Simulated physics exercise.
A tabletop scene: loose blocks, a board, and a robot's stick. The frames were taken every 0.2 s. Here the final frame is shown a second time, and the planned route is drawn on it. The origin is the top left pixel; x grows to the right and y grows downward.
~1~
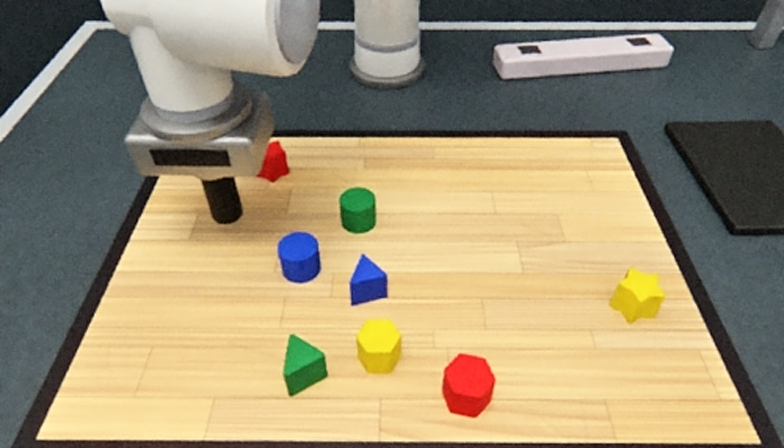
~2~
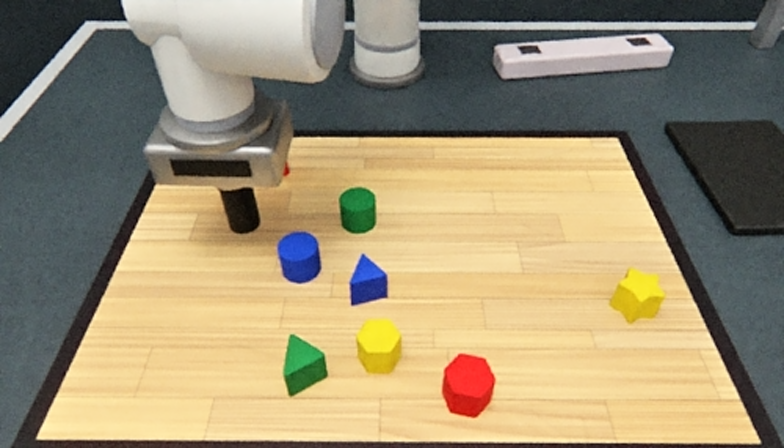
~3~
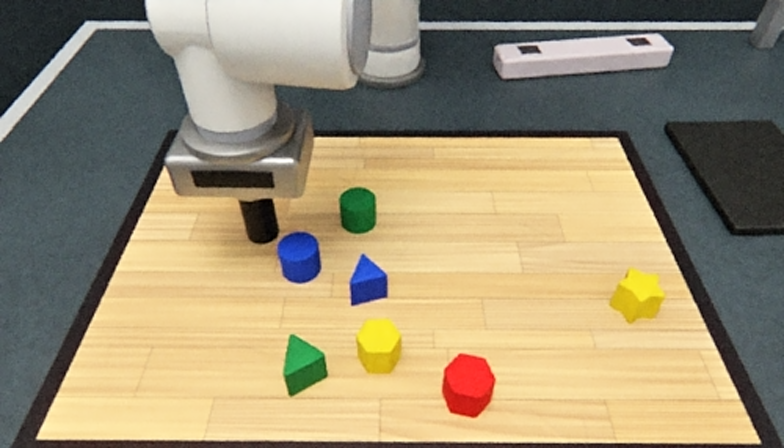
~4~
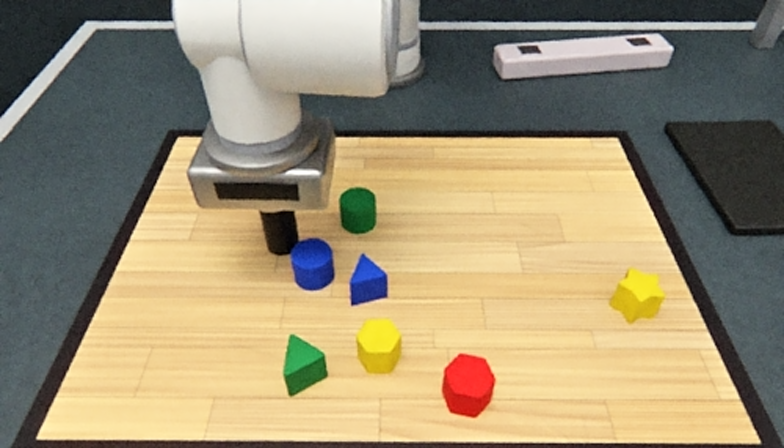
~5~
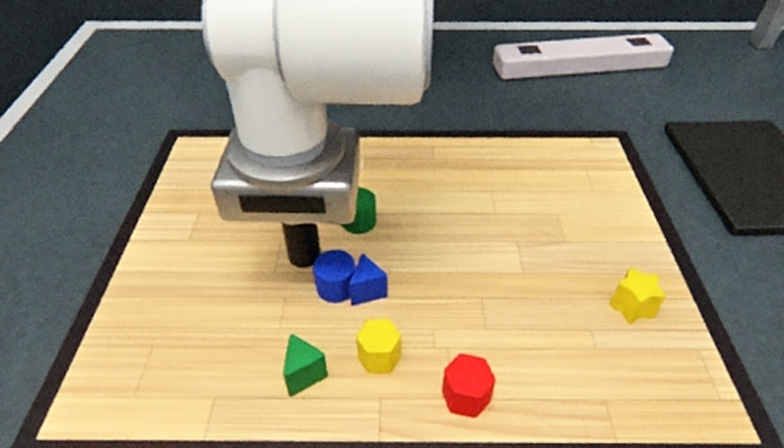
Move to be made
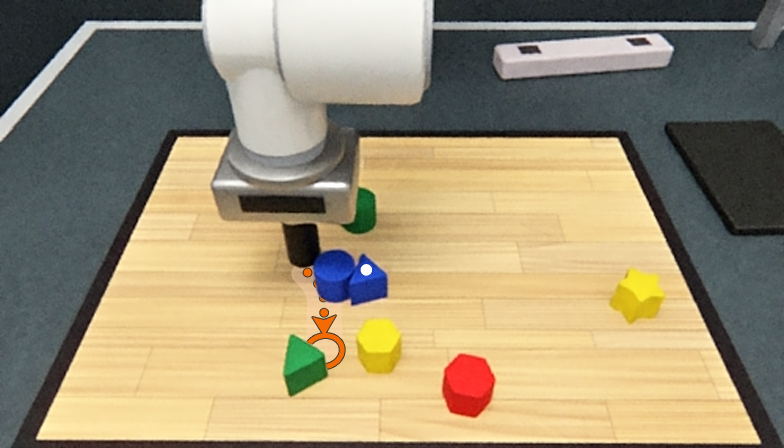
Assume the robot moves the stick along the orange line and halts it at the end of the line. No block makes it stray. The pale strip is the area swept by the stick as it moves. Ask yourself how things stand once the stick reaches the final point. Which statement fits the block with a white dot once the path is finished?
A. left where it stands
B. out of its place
B.
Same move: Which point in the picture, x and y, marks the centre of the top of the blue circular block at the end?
Put as a pixel place, it's (361, 292).
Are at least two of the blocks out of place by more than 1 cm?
Yes, that is what happens.
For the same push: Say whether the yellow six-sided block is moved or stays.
Answer: Unmoved.
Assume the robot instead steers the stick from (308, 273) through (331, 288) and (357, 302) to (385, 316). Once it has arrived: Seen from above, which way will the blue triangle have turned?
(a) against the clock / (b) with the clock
Letter a.
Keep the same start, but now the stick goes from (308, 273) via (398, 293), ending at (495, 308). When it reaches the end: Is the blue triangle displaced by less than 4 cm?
In short: No.
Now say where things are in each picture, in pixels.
The first frame shows tip of the stick (228, 214), middles of tops, green triangle (300, 354), blue circular block (298, 246), blue triangle (366, 270), yellow six-sided block (379, 335).
The second frame shows stick (245, 223), nothing pushed.
The third frame shows stick (264, 234), nothing pushed.
The fourth frame shows stick (284, 244), blue circular block (311, 253).
The fifth frame shows stick (305, 256), green triangle (300, 354), blue circular block (334, 264), blue triangle (366, 270), yellow six-sided block (379, 335).
The line goes from (308, 273) over (323, 294) and (324, 321) to (324, 351); the dot is on the blue triangle.
On the path given first. One third of the way, stick (321, 277); blue circular block (356, 281); blue triangle (389, 275), turned 25° anticlockwise.
Two thirds of the way, stick (322, 305); blue circular block (361, 292); blue triangle (391, 276), turned 30° anticlockwise.
At the end, stick (322, 335); green triangle unmoved; blue circular block (361, 292); blue triangle (391, 276), turned 30° anticlockwise; yellow six-sided block unmoved.
